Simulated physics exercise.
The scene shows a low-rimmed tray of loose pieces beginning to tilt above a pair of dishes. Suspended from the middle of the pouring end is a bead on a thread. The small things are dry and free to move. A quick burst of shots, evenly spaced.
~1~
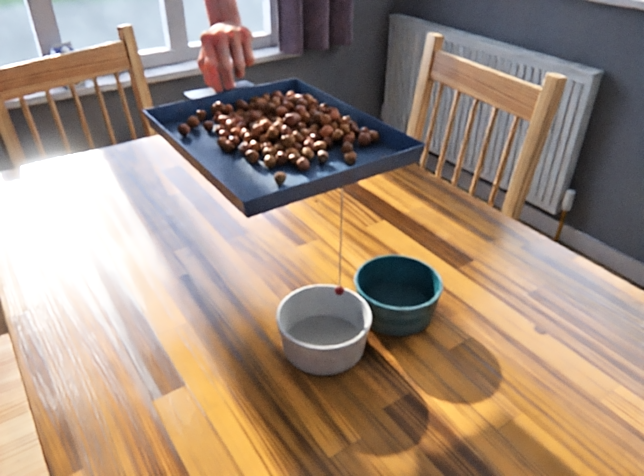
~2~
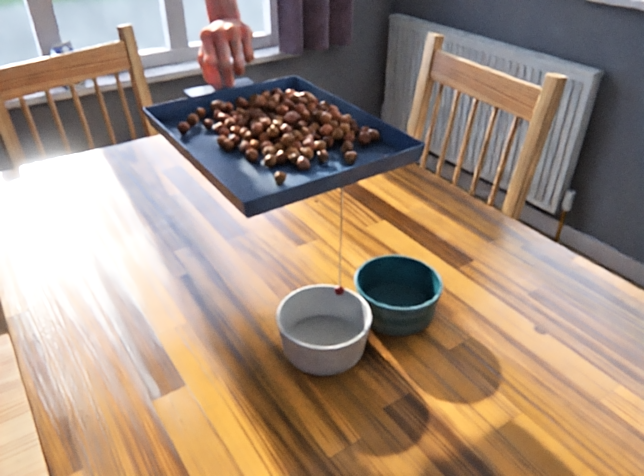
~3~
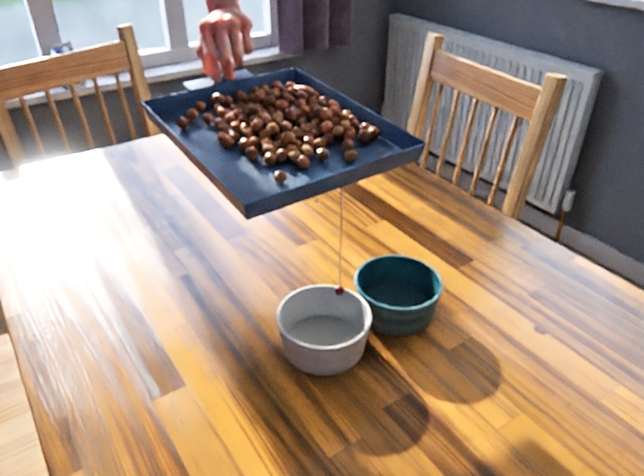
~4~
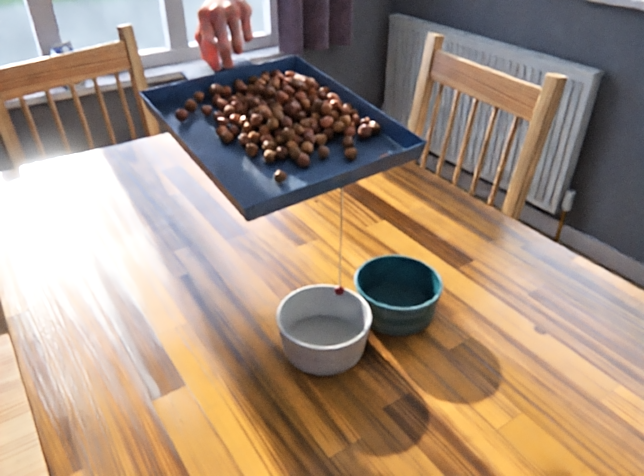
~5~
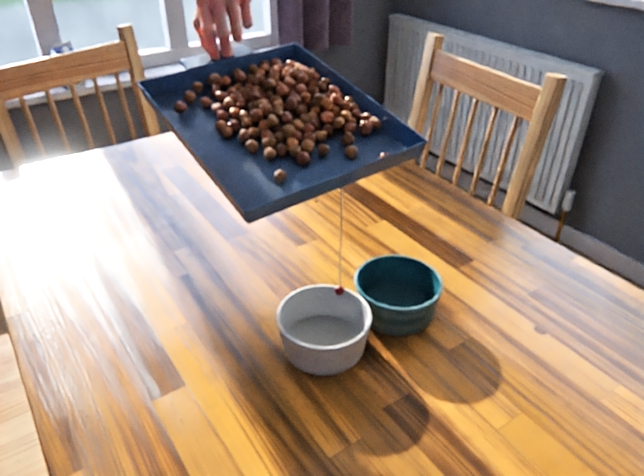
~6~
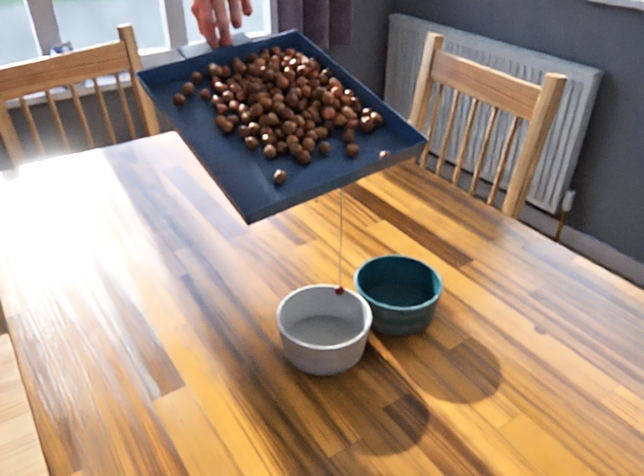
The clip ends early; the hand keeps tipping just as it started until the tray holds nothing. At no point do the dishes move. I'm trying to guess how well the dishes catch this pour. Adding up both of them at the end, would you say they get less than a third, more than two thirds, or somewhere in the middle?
I'd say less than a third.
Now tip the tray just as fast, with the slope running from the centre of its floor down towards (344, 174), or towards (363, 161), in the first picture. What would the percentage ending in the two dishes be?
Case one 30 %; case two 60 %.
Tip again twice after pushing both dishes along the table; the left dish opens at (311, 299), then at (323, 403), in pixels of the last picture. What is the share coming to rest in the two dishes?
You'd get near 0 per cent and afterwards near 20 per cent.
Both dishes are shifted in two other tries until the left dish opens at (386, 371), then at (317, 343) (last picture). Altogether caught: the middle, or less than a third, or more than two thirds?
In order: Under a third, then in the middle band.
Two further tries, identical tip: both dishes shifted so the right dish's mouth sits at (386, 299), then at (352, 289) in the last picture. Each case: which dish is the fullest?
With the first placement it's the one to the left, with the second it's the one to the left.
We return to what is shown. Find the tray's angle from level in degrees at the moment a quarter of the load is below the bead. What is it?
The tilt then is about 95°.
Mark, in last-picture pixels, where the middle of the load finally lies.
Roughly at pixel (286, 409).
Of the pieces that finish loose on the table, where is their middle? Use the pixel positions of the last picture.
Centre: Roughly (281, 427).
Shortly afterwards, tray tipped steeply; all but a few on the tray; only a few outside both; only a few in the air.
Next, tray tipped right over; near half on the tray; only a few in the left dish; near a quarter outside both; near a quarter in the air.
Some moments later, tray tipped past a quarter turn; a little in the left dish; the bulk outside both.
In the end, tray tipped past a quarter turn; a little in the left dish; none at all in the right dish; the bulk outside both.
